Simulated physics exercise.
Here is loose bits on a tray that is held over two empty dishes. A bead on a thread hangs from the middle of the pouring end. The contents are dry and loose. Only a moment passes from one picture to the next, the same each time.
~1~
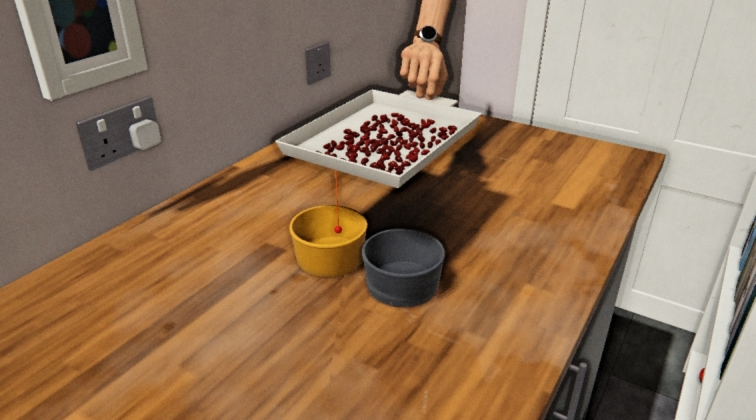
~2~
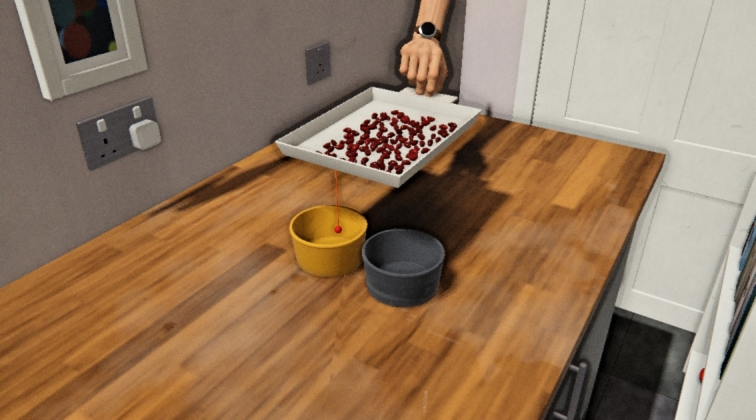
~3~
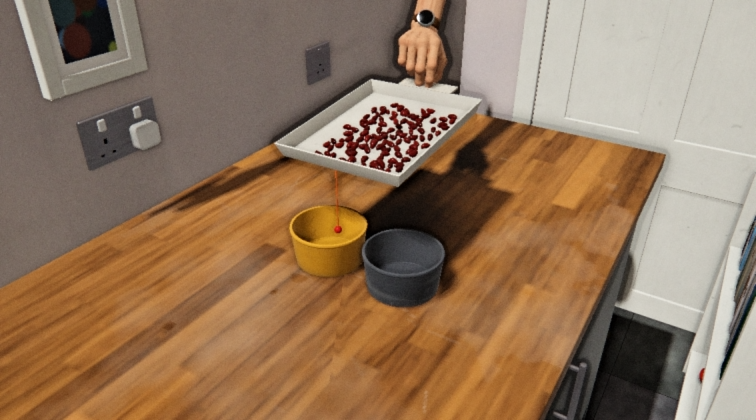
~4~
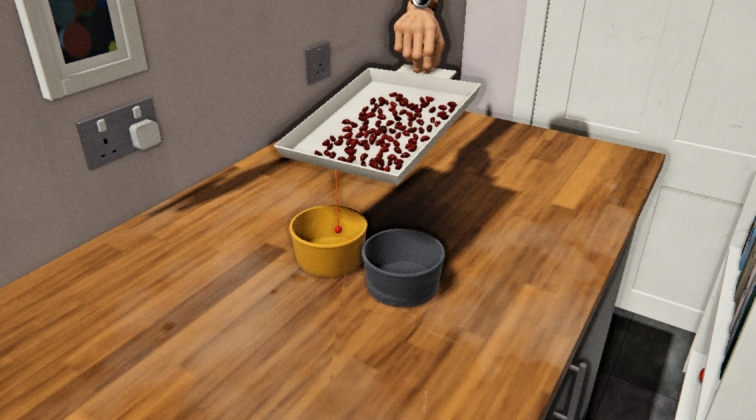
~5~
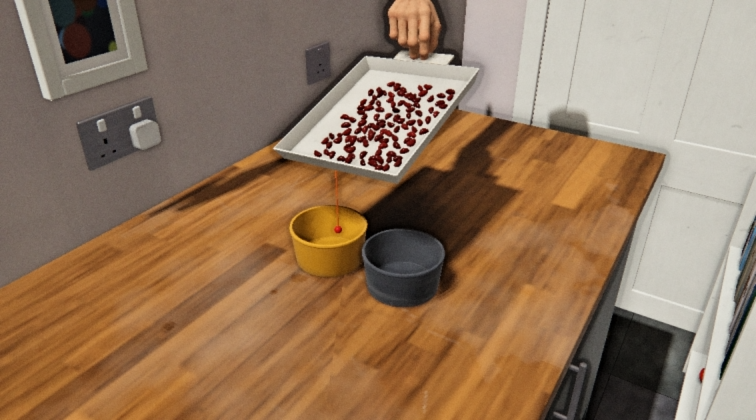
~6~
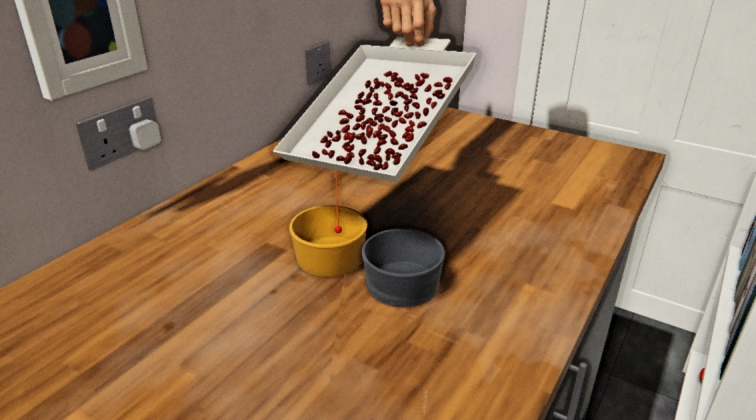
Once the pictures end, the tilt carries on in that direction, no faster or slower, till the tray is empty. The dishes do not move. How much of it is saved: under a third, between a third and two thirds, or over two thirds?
The two hold under a third of the load.
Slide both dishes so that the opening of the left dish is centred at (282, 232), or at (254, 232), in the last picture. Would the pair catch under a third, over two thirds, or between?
The first try: Over two thirds. The second: Beyond two thirds.
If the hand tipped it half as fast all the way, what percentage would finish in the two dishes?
Near 0 %.
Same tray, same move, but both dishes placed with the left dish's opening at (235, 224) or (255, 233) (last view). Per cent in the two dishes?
Near 60 % and 80 %.
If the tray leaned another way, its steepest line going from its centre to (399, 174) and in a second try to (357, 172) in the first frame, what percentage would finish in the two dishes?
The first gives 100 %, the second 20 %.
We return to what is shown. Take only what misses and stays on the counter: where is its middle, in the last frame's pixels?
Close to (271, 279).
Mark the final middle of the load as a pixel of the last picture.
Around (272, 279).
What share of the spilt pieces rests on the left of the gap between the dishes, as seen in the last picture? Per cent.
About 100 per cent.
Soon after the last picture, tray tipped steeply; nearly all on the tray; a stray few in the air.
A little later, tray tipped past a quarter turn; a small part on the tray; a stray few in the left dish; about half outside both; about a third in the air.
Later still, tray tipped past a quarter turn; a stray few in the left dish; nearly all outside both.
At rest, tray tipped past a quarter turn; none in the right dish; a stray few in the left dish; nearly all outside both.
